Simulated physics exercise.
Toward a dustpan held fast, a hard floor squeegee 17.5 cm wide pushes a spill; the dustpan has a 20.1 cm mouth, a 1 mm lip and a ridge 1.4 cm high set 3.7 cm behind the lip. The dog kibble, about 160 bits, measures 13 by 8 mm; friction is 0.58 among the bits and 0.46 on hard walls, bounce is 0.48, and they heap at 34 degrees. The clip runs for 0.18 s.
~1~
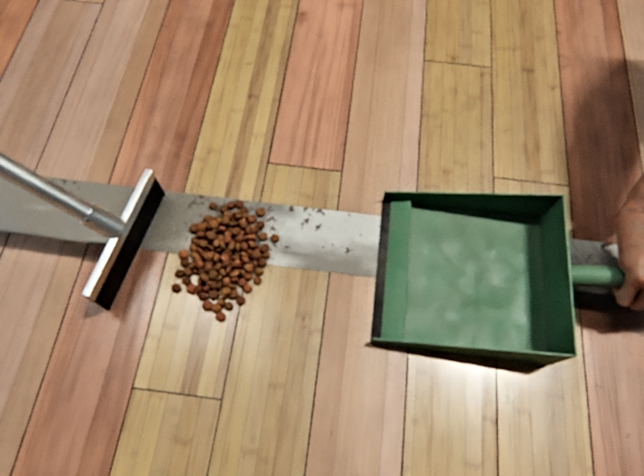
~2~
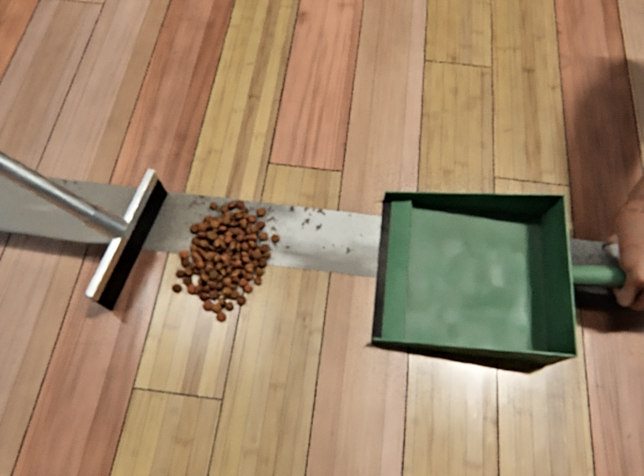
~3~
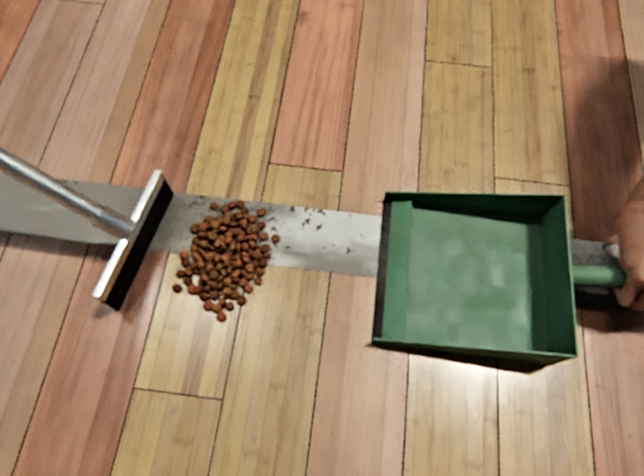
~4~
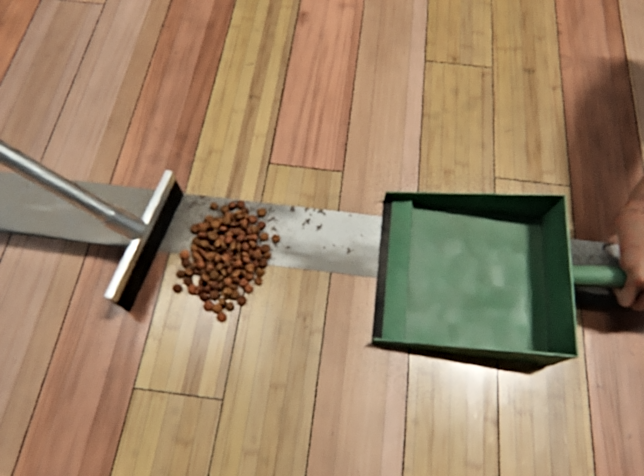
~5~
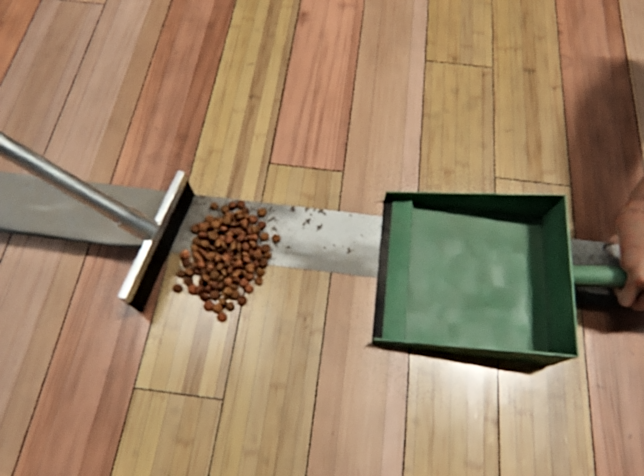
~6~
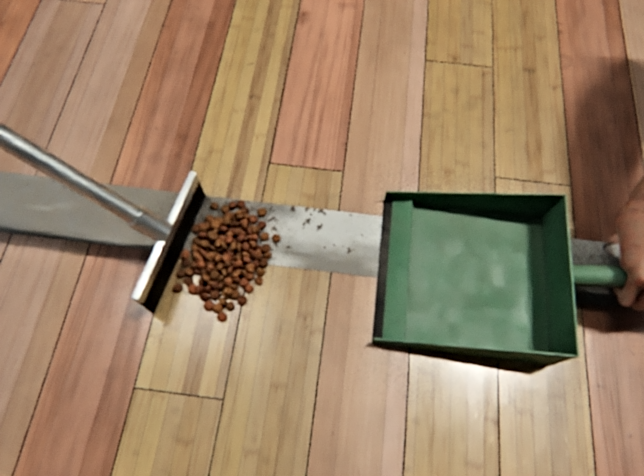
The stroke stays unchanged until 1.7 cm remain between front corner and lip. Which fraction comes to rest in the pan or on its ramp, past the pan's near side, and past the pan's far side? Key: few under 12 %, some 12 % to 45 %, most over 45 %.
Pan = some, near side = few, far side = few.
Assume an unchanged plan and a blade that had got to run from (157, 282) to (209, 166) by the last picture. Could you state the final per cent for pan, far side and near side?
You'd see pan at 10, far at 10 and near at 0.
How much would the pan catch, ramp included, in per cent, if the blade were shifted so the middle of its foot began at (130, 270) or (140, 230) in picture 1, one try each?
Close to 30 in a hundred, then close to 15 in a hundred.
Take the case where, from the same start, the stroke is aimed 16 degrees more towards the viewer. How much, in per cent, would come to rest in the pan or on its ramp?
Result: Close to 25 %, ramp counted.
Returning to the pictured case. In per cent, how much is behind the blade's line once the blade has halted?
Some 10 per cent.
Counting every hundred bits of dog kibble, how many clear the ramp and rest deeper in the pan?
Around 0 percent.
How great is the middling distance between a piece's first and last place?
I'd say near 20 cm.
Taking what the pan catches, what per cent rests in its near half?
Some 30 per cent.
Then, 0.27 s after the last picture, middle of the blade 15 cm from the lip; 0 % over the lip, far side 0 %, near side 0 %.
Then, 0.45 s after the last picture, middle of the blade 8 cm from the lip; 0 % over the lip, far side 0 %, near side 5 %.
Then, 0.75 s after the last picture, middle of the blade 3 cm from the lip; 25 % over the lip, far side 5 %, near side 5 %.
In the end, pan 25 %, near side 5 %, far side 5 %, in front of the lip or behind the blade 65 %.
